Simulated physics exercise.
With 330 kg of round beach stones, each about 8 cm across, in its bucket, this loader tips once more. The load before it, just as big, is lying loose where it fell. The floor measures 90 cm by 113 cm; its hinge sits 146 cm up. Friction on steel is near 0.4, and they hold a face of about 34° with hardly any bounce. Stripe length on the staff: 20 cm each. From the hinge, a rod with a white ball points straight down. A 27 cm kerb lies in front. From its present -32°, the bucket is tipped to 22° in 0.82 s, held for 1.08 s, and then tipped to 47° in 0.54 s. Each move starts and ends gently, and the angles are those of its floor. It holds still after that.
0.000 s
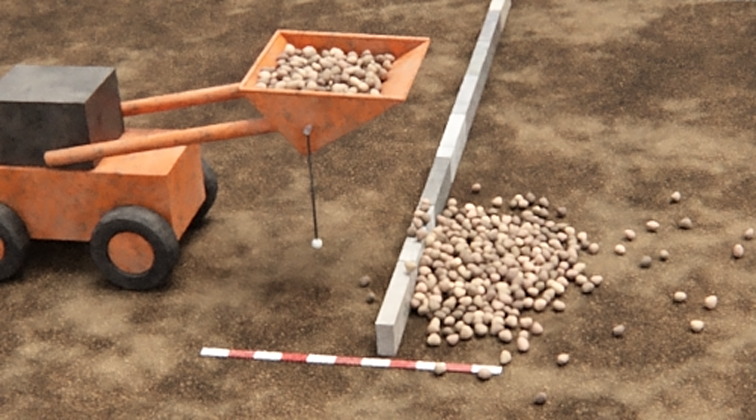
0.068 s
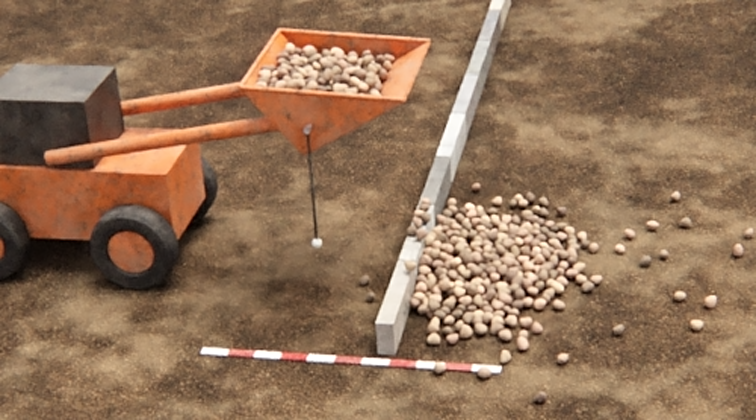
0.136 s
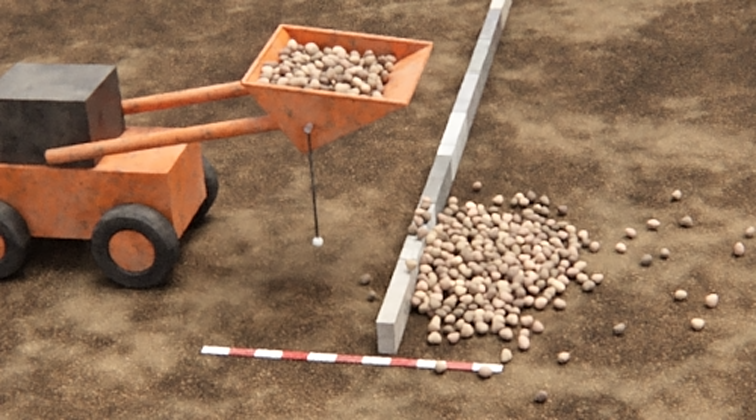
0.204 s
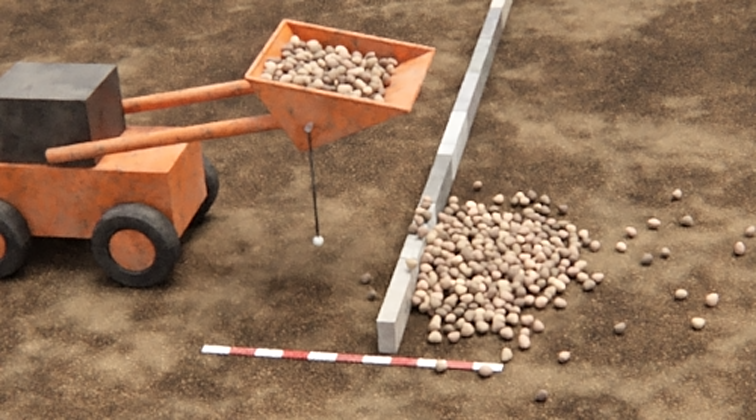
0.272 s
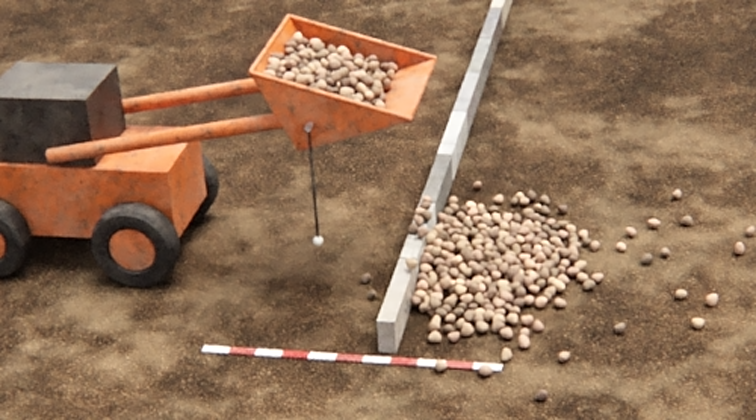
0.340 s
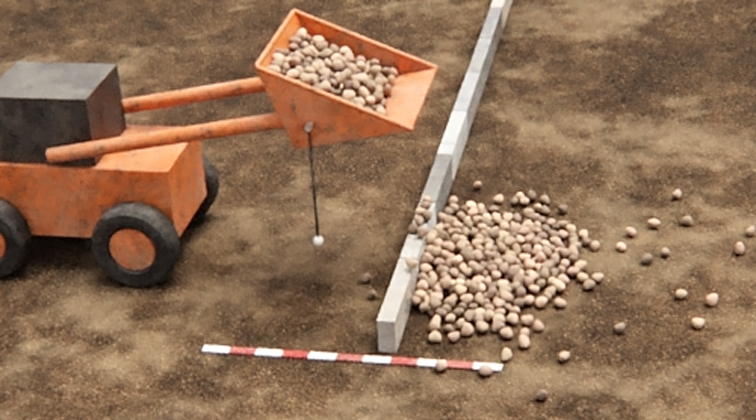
An orange bucket full of round stones, raised on a loader's arms, slowly tilts down to the right as its stones shift slightly inside; the loader stays still, with a loose heap lying beyond a pale kerb.
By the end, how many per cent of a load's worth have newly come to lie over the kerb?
About 100 per cent have newly come to lie there.
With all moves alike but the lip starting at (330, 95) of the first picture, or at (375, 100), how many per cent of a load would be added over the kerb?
Some 25 percent first and 90 percent second.
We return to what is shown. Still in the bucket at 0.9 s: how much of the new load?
That works out to about 100 %.
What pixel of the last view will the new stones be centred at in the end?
Their centre ends up near (487, 249).
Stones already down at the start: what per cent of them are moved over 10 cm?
Roughly 15 percent.
After 0.6 s the floor is at 14°; in per cent of one load, 100 in the bucket, 2 on this side of the kerb, 97 over the kerb; the foremost stones are at (701, 256).
After 0.9 s the floor is at 22°; in per cent of one load, 99 in the bucket, 4 on this side of the kerb, 98 over the kerb; the foremost stones are at (701, 256).
After 2.9 s the floor is at 47°; in per cent of one load, 0 in the bucket, 3 on this side of the kerb, 197 over the kerb; the foremost stones are at (701, 256).
After 5.6 s the floor is at 47°; in per cent of one load, 0 in the bucket, 3 on this side of the kerb, 197 over the kerb; the foremost stones are at (701, 256). Net gain over the kerb, 100.
